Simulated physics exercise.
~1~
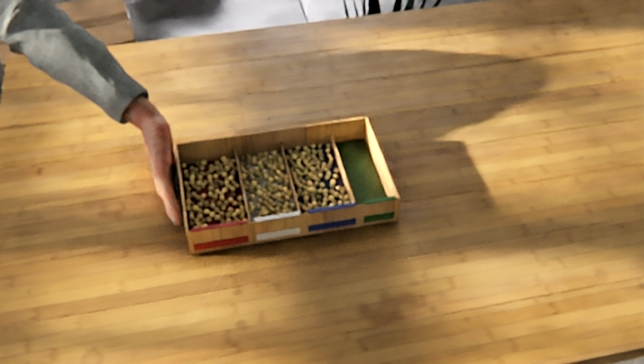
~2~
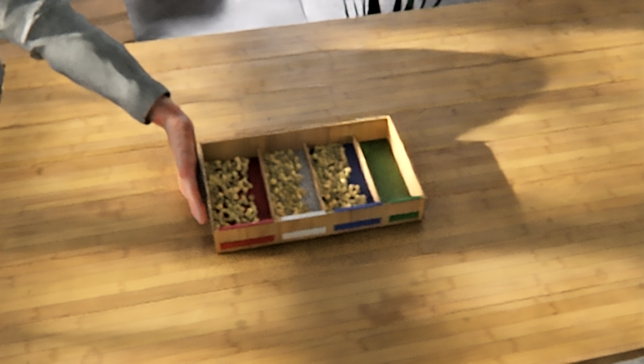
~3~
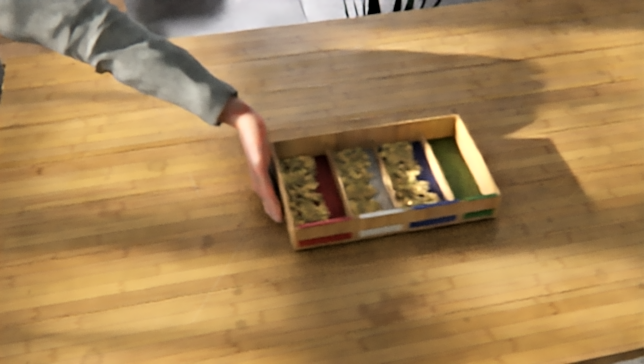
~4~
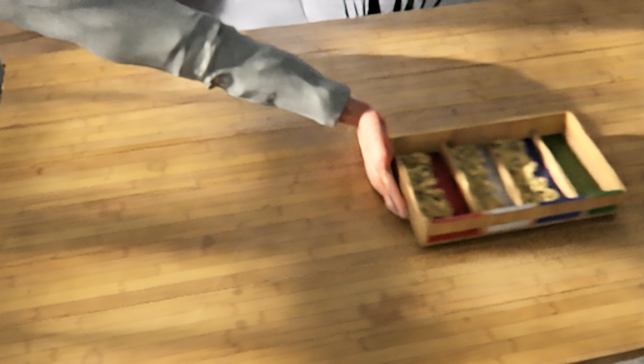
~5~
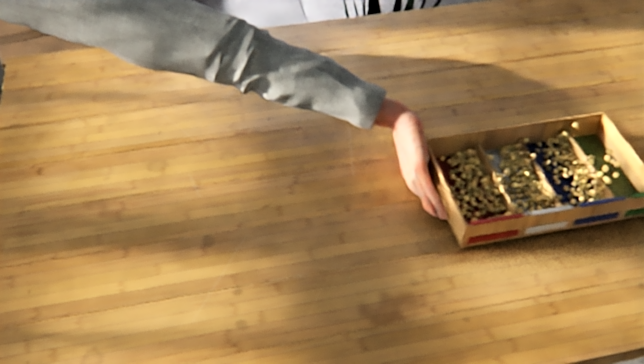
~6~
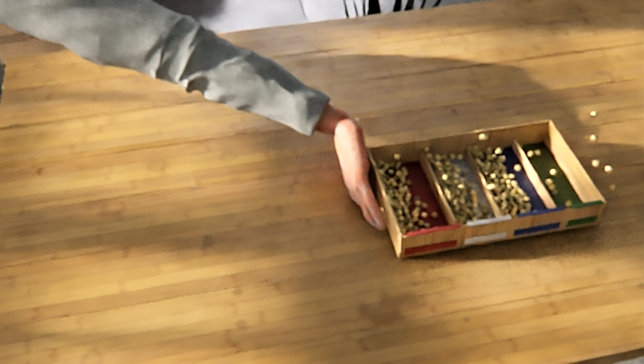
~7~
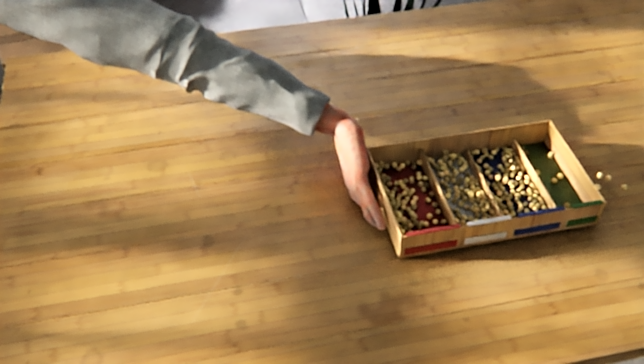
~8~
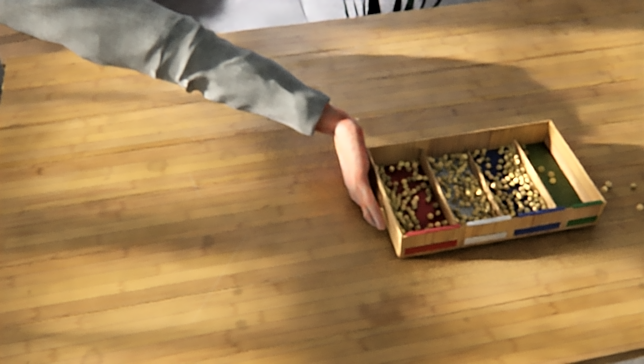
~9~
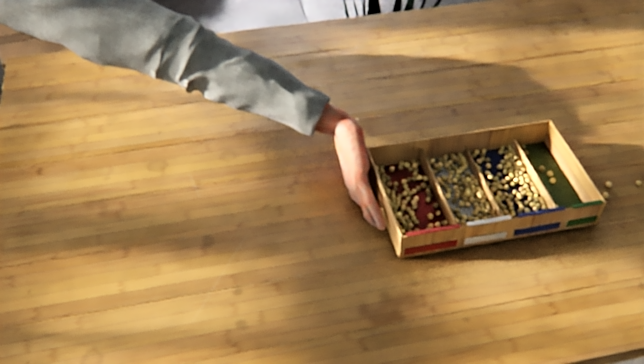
A hand pushing a divided wooden tray of beans right across a table, then slightly back left, spilling a few beans.
